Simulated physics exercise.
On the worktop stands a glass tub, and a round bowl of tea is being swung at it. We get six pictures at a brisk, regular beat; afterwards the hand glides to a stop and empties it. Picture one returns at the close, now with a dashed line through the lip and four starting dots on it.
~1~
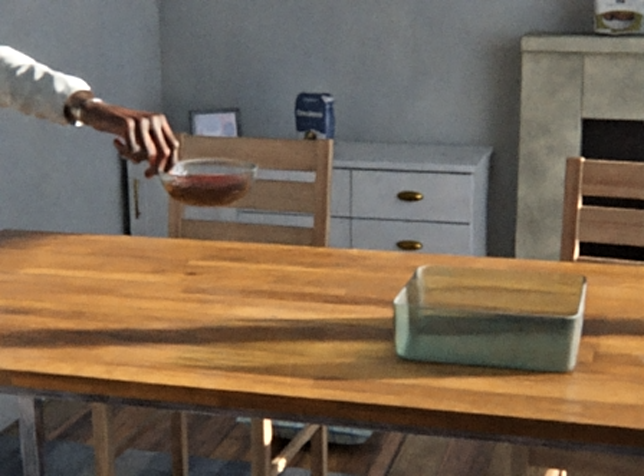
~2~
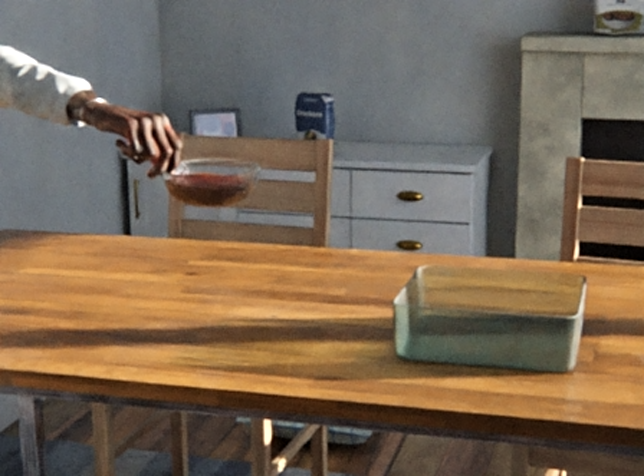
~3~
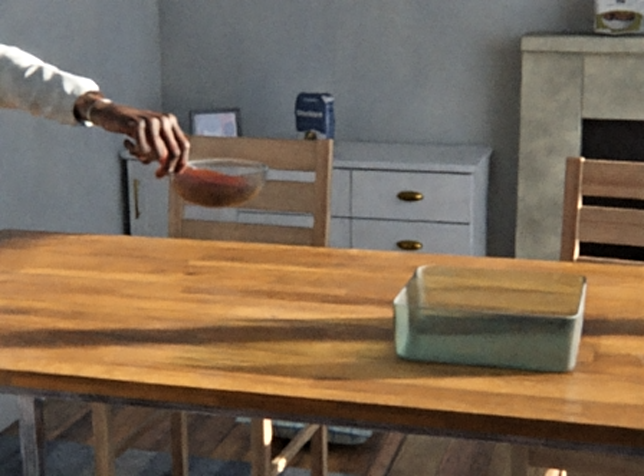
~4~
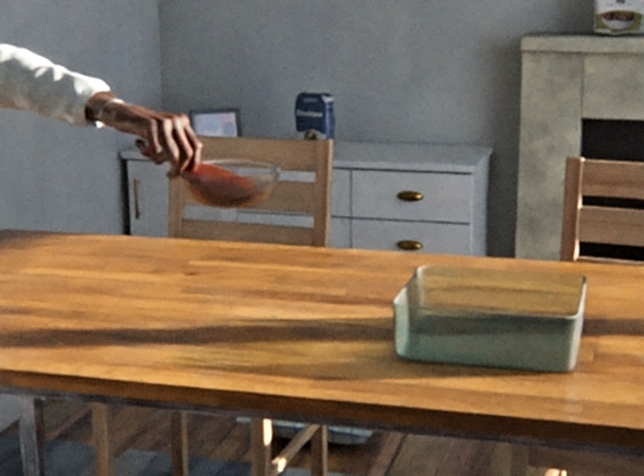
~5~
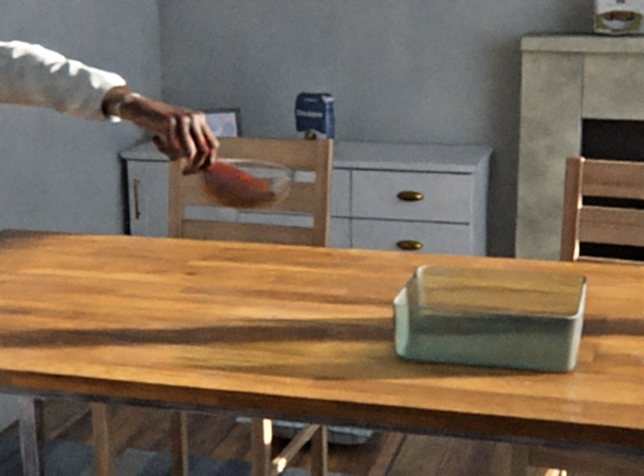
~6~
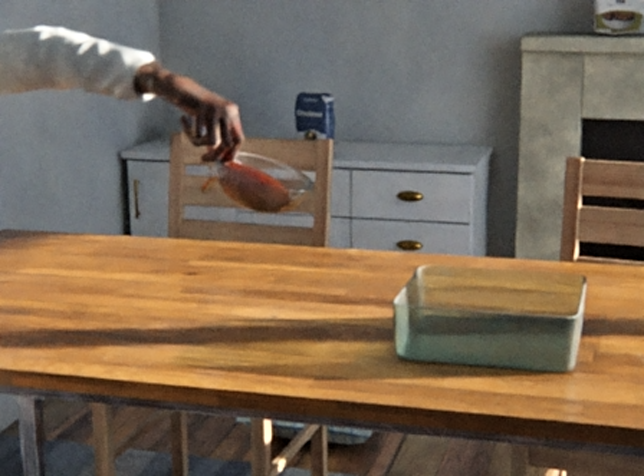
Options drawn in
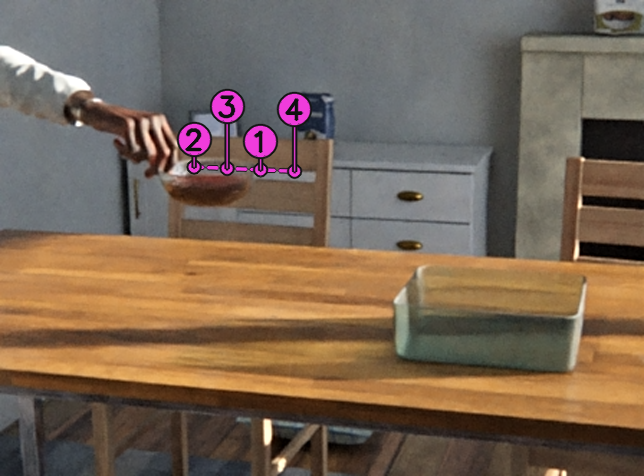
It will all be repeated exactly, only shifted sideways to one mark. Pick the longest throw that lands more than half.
Place 4 just does it.
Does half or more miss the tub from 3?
Yes, that goes wrong.
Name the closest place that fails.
Here it is place 1.
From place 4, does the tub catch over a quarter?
Yes.
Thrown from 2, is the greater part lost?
Yes, it does.
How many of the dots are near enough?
One of the four.
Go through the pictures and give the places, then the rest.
The first frame shows upright, lip at (253, 169); tub from (395, 357) to (574, 372); nothing has left yet.
The second frame shows upright, lip at (256, 169); nothing has left yet.
The third frame shows upright, lip at (264, 170); nothing has left yet.
The fourth frame shows upright, lip at (276, 170); tea is over the rim, down to (187, 166).
The fifth frame shows tipped about 3°, lip at (292, 174); tea is over the rim, down to (196, 172).
The sixth frame shows tipped about 18°, lip at (309, 187); tea is over the rim, down to (207, 191).
In magenta, 1 at (260, 169); 2 at (194, 167); 3 at (227, 168); 4 at (294, 171).
With 1, about 25 % lands in the tub, 69 % falls short and 5 % goes beside or beyond.
With 2, about 0 % lands in the tub, 100 % falls short.
With 3, about 0 % lands in the tub, 98 % falls short.
With 4, about 69 % lands in the tub, 20 % falls short and 11 % goes beside or beyond.
